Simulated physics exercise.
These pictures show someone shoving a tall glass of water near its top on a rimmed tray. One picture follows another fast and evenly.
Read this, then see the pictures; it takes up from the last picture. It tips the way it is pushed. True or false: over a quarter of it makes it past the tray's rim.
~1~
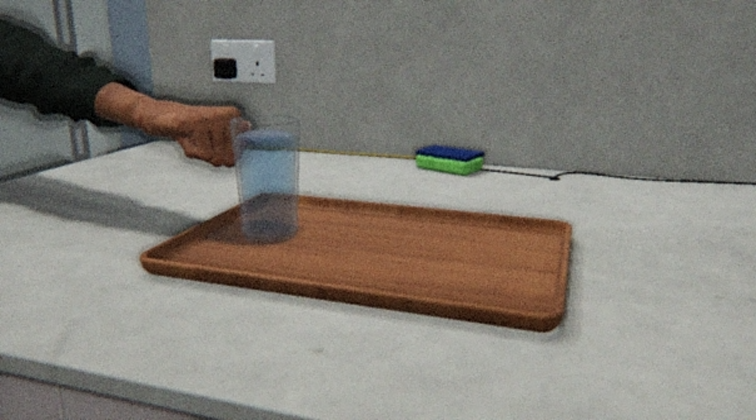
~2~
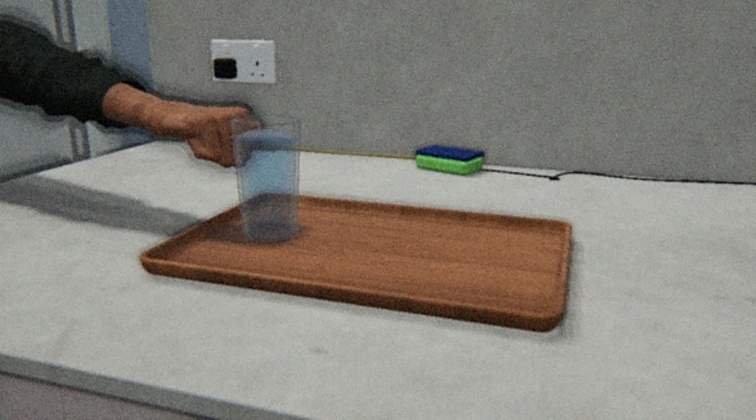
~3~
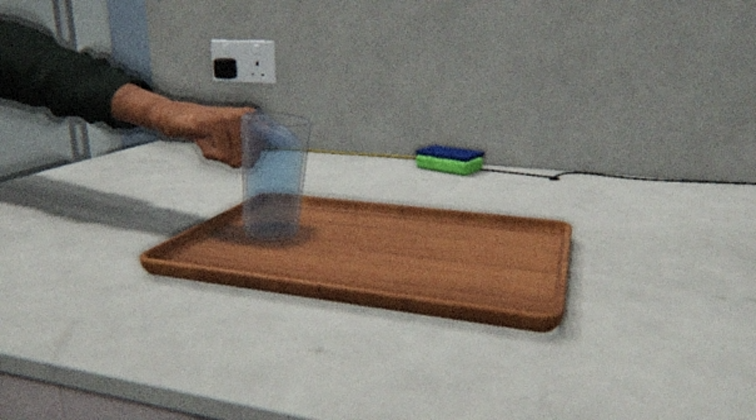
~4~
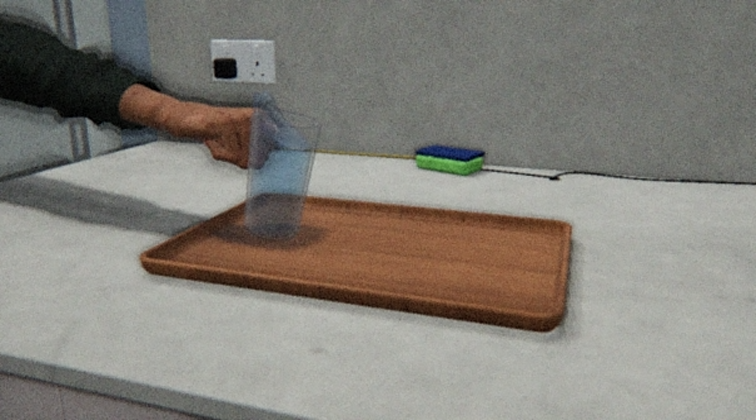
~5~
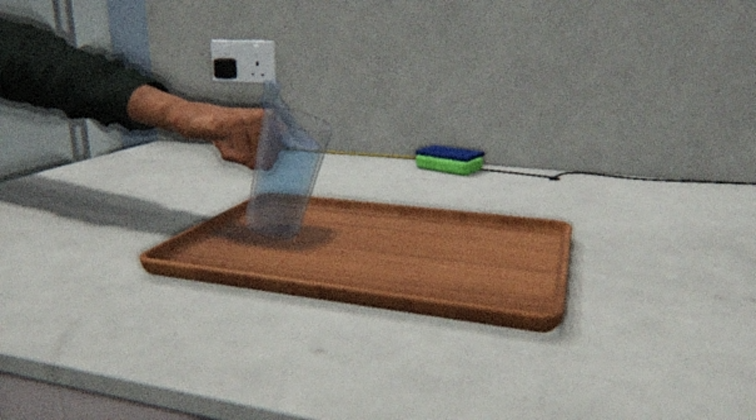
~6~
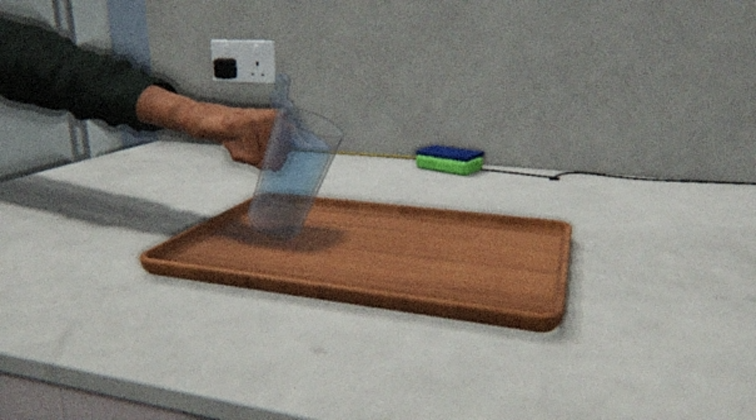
True.
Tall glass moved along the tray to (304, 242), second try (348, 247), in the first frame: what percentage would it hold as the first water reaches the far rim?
About 60 % and 75 %.
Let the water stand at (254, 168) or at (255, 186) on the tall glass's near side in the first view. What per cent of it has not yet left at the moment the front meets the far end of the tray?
60 % and 60 %.
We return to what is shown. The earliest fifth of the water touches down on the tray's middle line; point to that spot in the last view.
Around (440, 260).
A moment on, the tall glass is falling and 94 per cent is in the glass, 0 on the tray and 6 above or beyond its rim.
Next, the tall glass lies on its side and 56 per cent is in the glass, 31 on the tray and 12 above or beyond its rim.
Then the tall glass lies on its side and 32 per cent is in the glass, 43 on the tray and 25 above or beyond its rim.
Later the tall glass lies on its side and 18 per cent is in the glass, 39 on the tray and 43 above or beyond its rim.
At rest 58 per cent is held by tray and glass, 42 is off the tray.
